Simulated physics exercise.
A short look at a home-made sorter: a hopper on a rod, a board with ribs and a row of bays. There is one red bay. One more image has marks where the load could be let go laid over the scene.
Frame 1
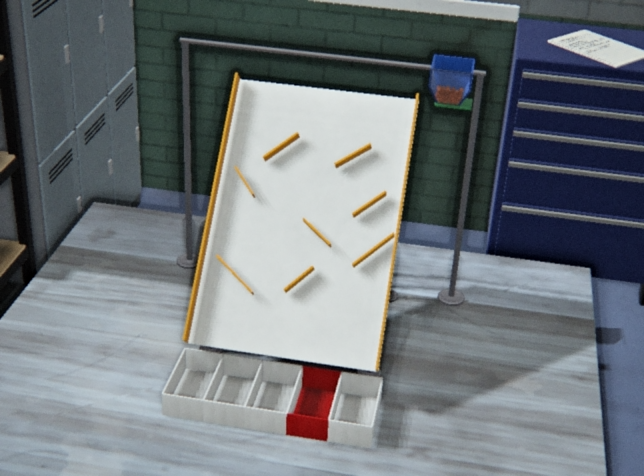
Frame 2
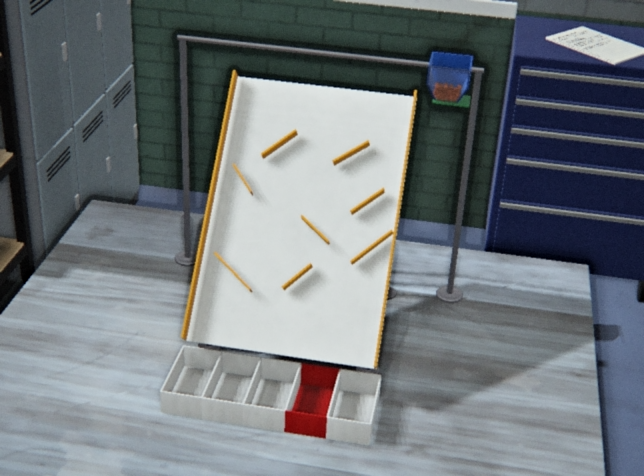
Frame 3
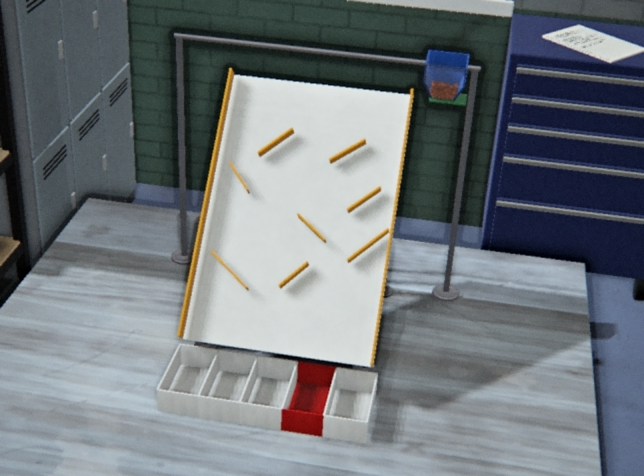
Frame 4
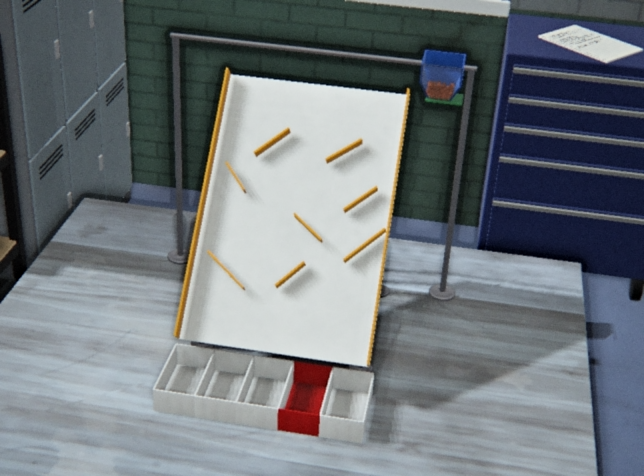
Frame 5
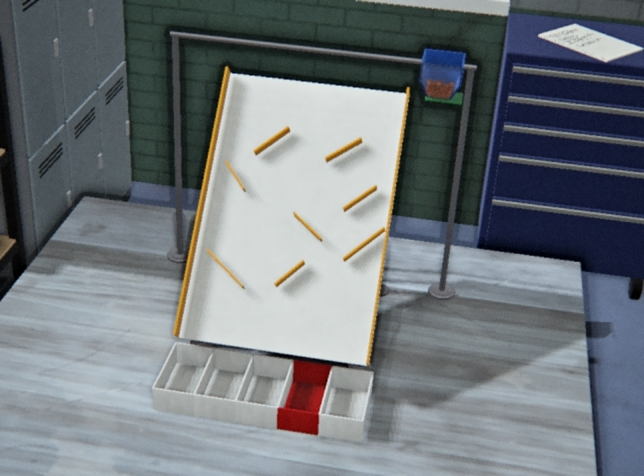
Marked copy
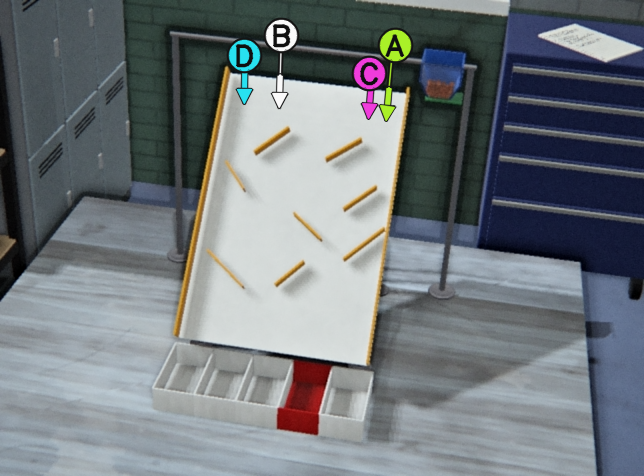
A white board with ribs stands above a row of bays, and nothing visibly moves.
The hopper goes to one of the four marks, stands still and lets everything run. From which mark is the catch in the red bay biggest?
A is best.
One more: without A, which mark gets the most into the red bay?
Here it is mark C.
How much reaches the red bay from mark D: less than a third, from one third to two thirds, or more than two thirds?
Less than a third.
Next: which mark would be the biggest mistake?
It is D.
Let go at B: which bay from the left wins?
The third from the left.
On the marked copy, mark A meets the board at (386, 115); mark B meets the board at (279, 102); mark C meets the board at (368, 113); mark D meets the board at (244, 98).
With A, about two thirds in the red bay, about a quarter in other bays, a small part held on the board.
With B, a small part in the red bay, most in other bays.
With C, about half in the red bay, about a quarter in other bays, a small part held on the board, a small part outside the box.
With D, none in the red bay, nearly all in other bays, a small part outside the box.
